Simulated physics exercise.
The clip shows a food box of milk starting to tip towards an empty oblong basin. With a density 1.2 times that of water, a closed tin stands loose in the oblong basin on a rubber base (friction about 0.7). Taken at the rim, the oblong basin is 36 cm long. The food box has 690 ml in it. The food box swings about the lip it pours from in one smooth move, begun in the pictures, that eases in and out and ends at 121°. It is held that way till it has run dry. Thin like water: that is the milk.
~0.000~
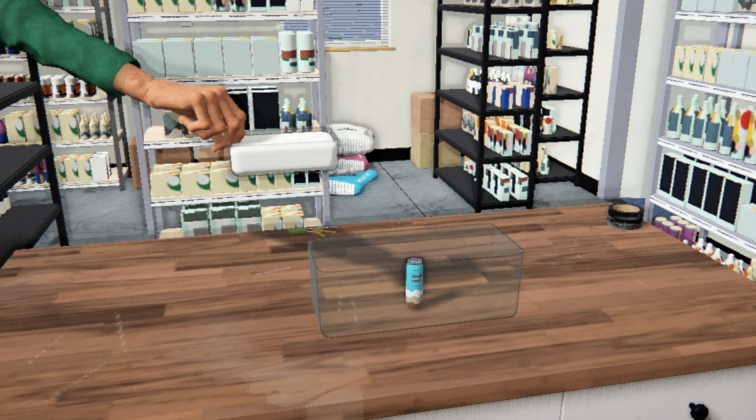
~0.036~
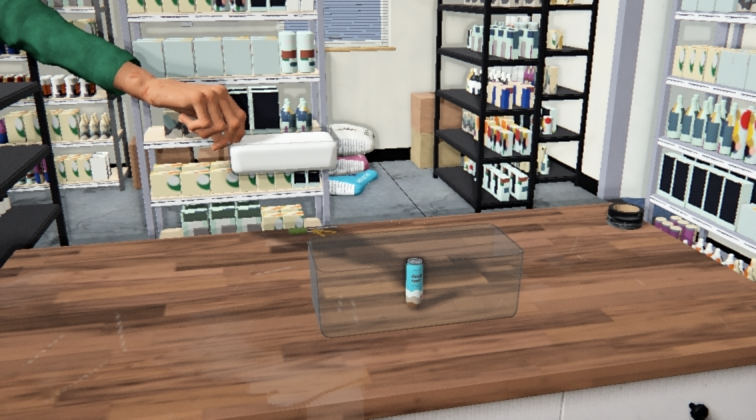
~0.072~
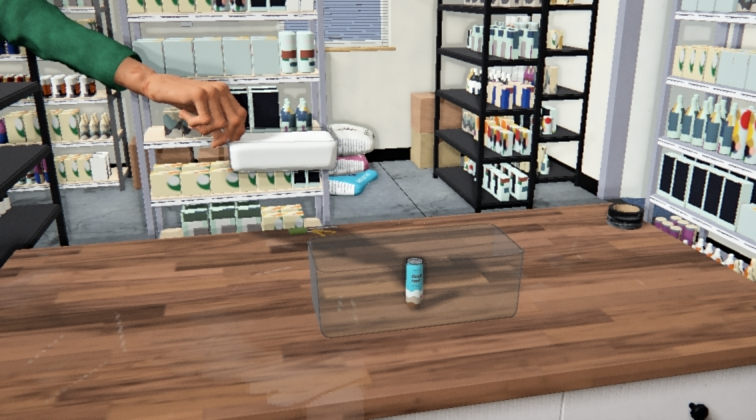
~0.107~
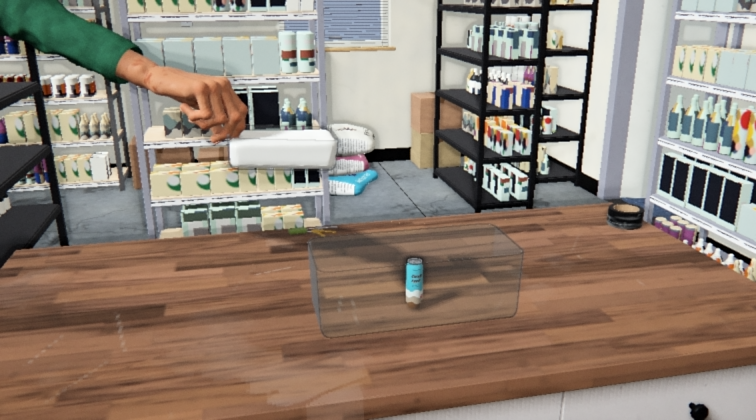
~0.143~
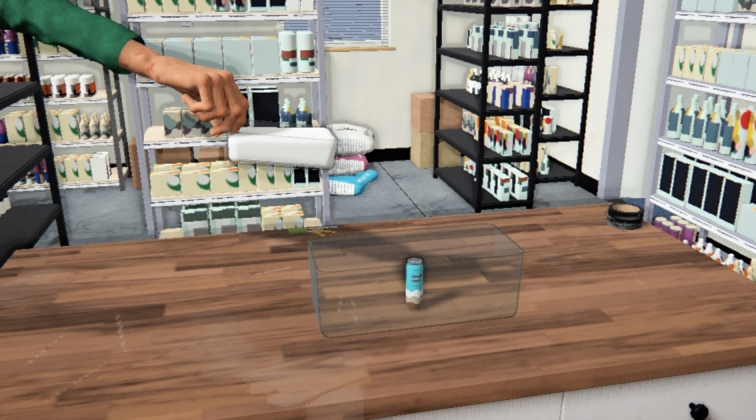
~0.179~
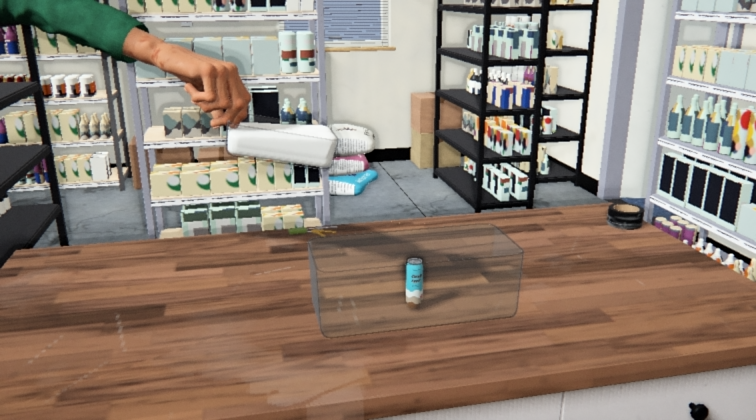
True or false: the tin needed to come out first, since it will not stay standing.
False.
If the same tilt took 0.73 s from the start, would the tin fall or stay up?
Then the tin does not tip.
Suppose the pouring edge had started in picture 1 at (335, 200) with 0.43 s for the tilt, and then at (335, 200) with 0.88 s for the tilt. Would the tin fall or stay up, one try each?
Trial 1 - tin tips; trial 2 - tin tips.
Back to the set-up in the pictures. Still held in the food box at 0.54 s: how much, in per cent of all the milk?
About 20 per cent.
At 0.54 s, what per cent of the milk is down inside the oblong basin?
Near 8 in a hundred.
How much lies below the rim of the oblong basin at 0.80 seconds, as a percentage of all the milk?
Around 84 parts in a hundred.
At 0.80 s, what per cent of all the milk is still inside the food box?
I reckon near 0 per cent still sits there.
Then, 0.54 s in, the tilt is 81° and 20 per cent is still to pour; the tin stands where it began.
Then, 0.80 s in, the tilt is 119° and 0 per cent is still to pour; the tin stands where it began.
Then, 1.08 s in, the tilt is 121° and 0 per cent is still to pour; the tin stands where it began.
Then, 1.38 s in, the tilt is 121° and 0 per cent is still to pour; the tin stands where it began.
Finally, the tin stands where it began.
